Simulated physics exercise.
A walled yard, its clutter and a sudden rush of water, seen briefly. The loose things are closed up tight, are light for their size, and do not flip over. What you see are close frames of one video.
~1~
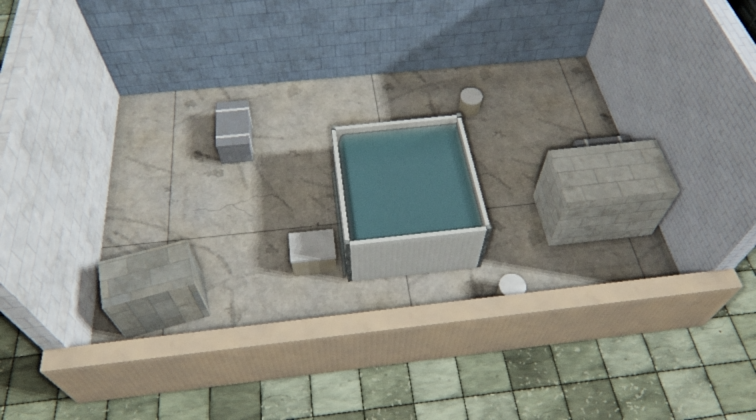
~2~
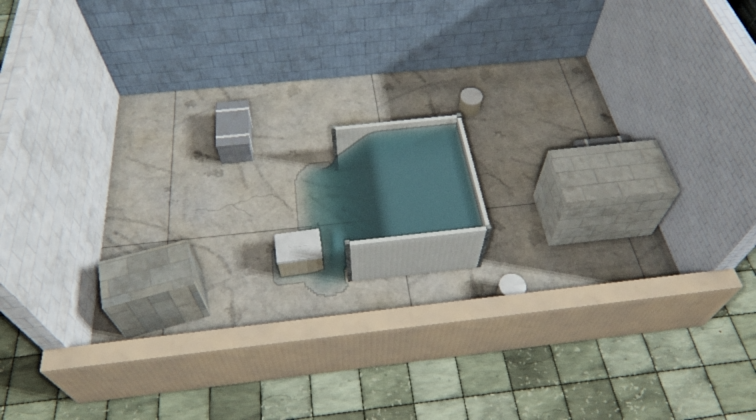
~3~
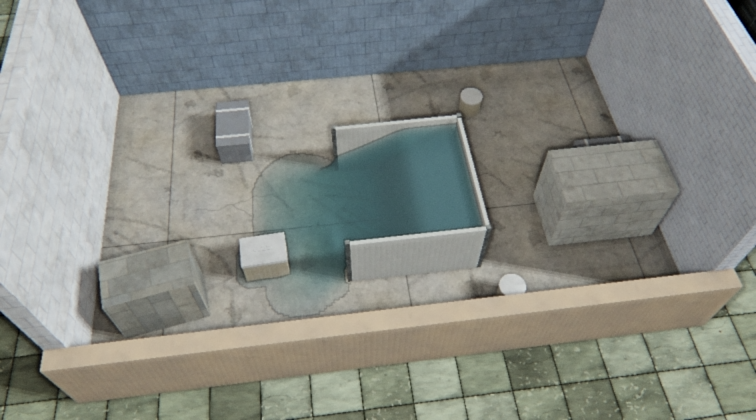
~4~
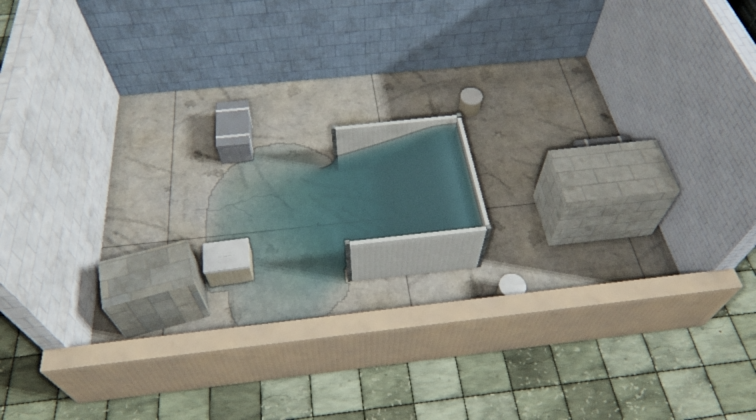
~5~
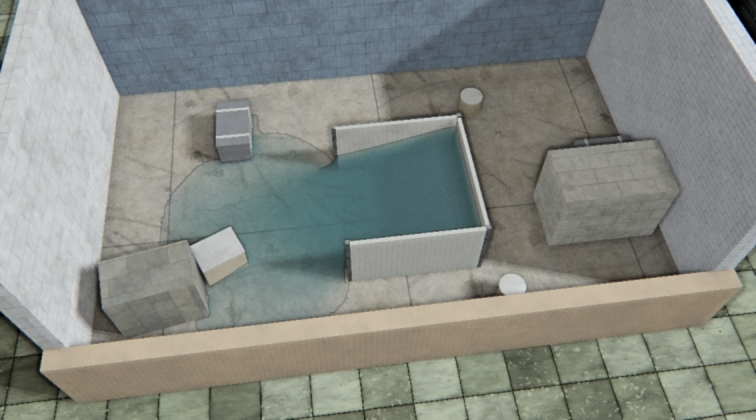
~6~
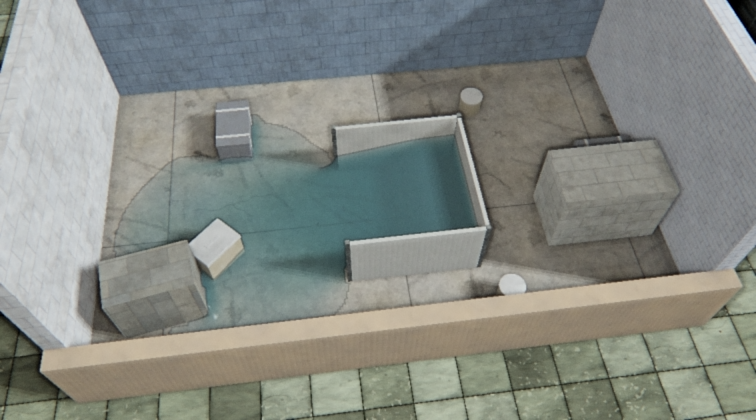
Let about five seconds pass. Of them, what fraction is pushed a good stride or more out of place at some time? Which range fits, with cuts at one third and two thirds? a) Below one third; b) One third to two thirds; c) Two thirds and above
Two thirds and above (c).
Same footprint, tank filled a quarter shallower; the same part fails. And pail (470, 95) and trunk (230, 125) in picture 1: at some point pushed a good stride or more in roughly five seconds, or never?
So the first came up short, and the second made it that far.
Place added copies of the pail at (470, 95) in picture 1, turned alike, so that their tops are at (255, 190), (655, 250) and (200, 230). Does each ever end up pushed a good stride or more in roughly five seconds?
Okay, in order the twins go a long way, nowhere much, a long way.
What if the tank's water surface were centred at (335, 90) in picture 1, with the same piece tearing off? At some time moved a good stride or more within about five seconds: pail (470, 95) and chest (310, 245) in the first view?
One after the other: Never so far, yes.
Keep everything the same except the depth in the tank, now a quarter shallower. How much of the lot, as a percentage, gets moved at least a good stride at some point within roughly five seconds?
Near 60 in a hundred.
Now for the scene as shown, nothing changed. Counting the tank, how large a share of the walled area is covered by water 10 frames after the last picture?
Roughly 50 %.
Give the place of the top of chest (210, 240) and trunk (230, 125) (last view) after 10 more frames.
I'd say around (115, 216) for the first and around (151, 78) for the second.
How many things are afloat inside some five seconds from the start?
The answer is 2.
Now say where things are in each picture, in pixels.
A chest at (312, 245) rests on the ground; a trunk at (232, 123) rests on the ground; 0 of 5 have shifted, in the first frame.
A chest at (298, 245) rests on the ground, close to its start; a trunk at (232, 123), on the bottom; 1 of 5 have shifted, in the second frame.
A chest at (263, 249) rests on the ground, a stride from its start; a trunk at (232, 123), on the bottom; 1 of 5 have shifted, in the third frame.
A chest at (226, 255), on the bottom, a stride from its start; a trunk at (232, 123) rests on the ground; 1 of 5 have shifted, in the fourth frame.
A chest at (217, 248), on the bottom, a stride from its start; a trunk at (232, 123) rests on the ground; 1 of 5 have shifted, in the fifth frame.
A chest at (212, 241) floats, a stride from its start; a trunk at (232, 123) rests on the ground; 1 of 5 have shifted, in the sixth frame.
A moment on, 1 of 5 are well off their spots; 1 afloat.
Next, 2 of 5 are well off their spots; 2 afloat.
Later, 2 of 5 are well off their spots; 2 afloat.
In the end, 4 of 5 are well off their spots, and 4 have been at some point; 2 afloat.
